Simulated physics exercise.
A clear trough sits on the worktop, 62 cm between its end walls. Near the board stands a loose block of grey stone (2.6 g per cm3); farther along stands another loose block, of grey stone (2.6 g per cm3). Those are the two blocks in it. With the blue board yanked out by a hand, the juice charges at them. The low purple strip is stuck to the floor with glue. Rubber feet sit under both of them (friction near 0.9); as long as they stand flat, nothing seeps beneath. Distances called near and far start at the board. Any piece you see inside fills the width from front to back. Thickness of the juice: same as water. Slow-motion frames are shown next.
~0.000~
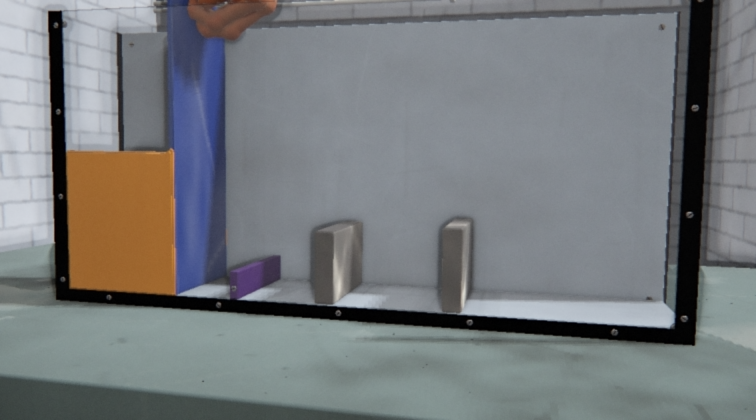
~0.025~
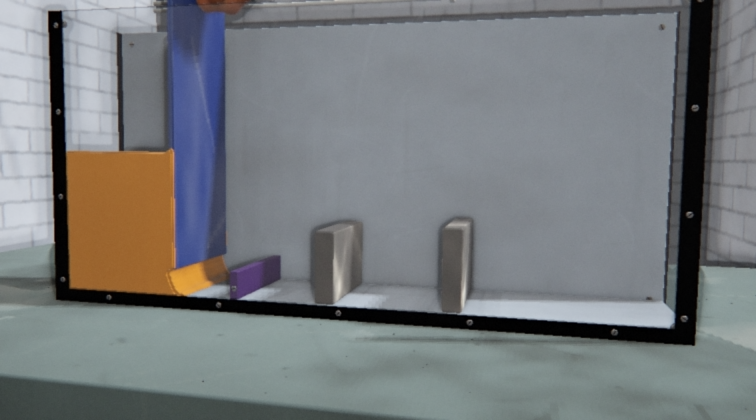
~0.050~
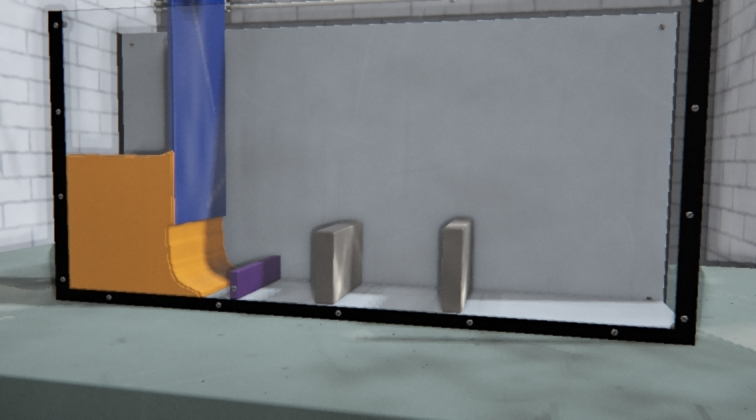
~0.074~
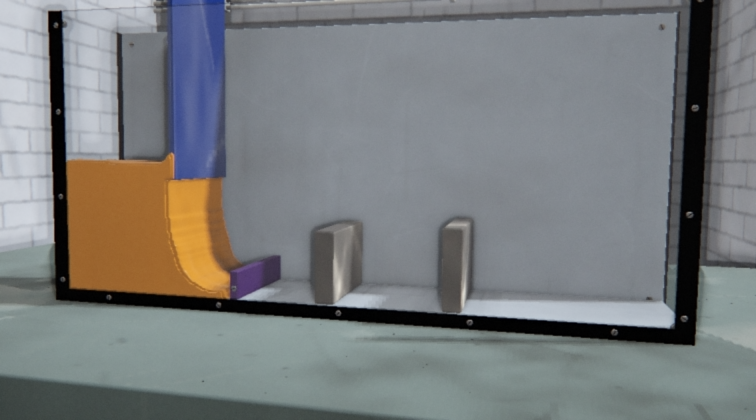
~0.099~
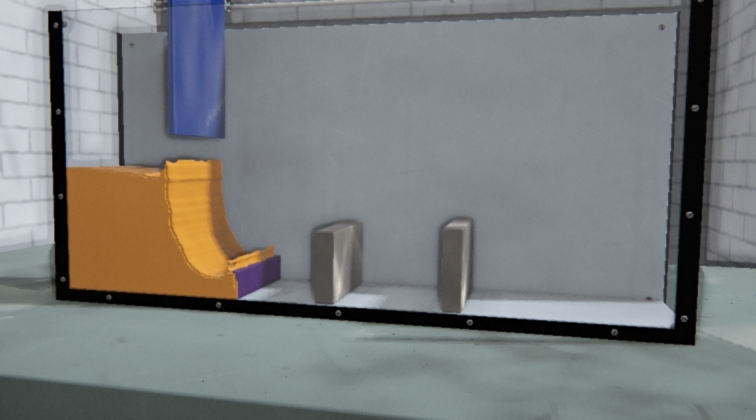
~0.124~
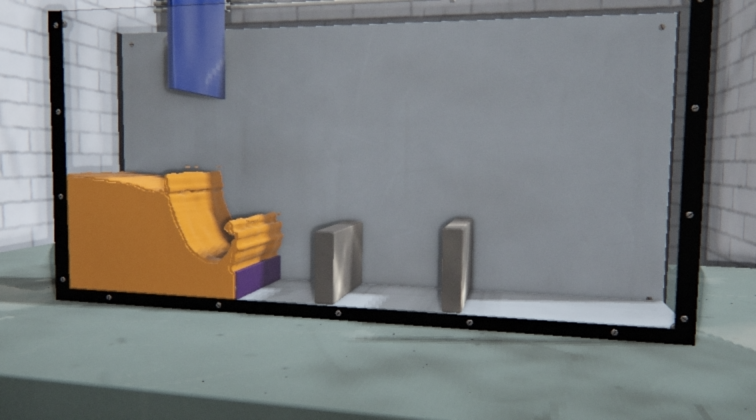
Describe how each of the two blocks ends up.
Result: The first block overturns; the second overturns.
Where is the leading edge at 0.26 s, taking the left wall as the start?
Roughly 36 cm out.
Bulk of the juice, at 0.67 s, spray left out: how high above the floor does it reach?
Peak height: Approx. 5.5 cm.
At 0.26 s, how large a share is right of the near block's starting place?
Roughly 8 percent of it.
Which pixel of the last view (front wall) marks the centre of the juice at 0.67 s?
Centre of mass, last view: Approx. (280, 279).
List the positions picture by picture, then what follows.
The juice tops out at (74, 152) by the left wall; its leading edge has got to (170, 292); the board ends at (173, 293); the near block's top is at (323, 235); the far block's top is at (453, 233), in the first frame.
The juice tops out at (74, 153) by the left wall; its leading edge has got to (182, 293); the board ends at (173, 268), in the second frame.
The juice tops out at (74, 156) by the left wall; its leading edge has got to (200, 294); the board ends at (172, 223), in the third frame.
The juice tops out at (74, 162) by the left wall; its leading edge has got to (223, 296); the board ends at (171, 178), in the fourth frame.
The juice tops out at (75, 169) by the left wall; its leading edge has got to (229, 296); the board ends at (171, 132), in the fifth frame.
The juice tops out at (75, 177) by the left wall; its leading edge has got to (229, 296); the board ends at (170, 86); the near block's top is at (323, 235); the far block's top is at (453, 233), in the sixth frame.
After 0.26 s the front has run 36 cm from the left wall, the near block leans 7° and the far block is upright.
After 0.41 s the near block lies flat and the far block is upright.
After 0.67 s the near block lies flat and the far block leans 67°.
In the end the near block lies flat and the far block lies flat; 30 per cent of the juice is past where the far block first stood.
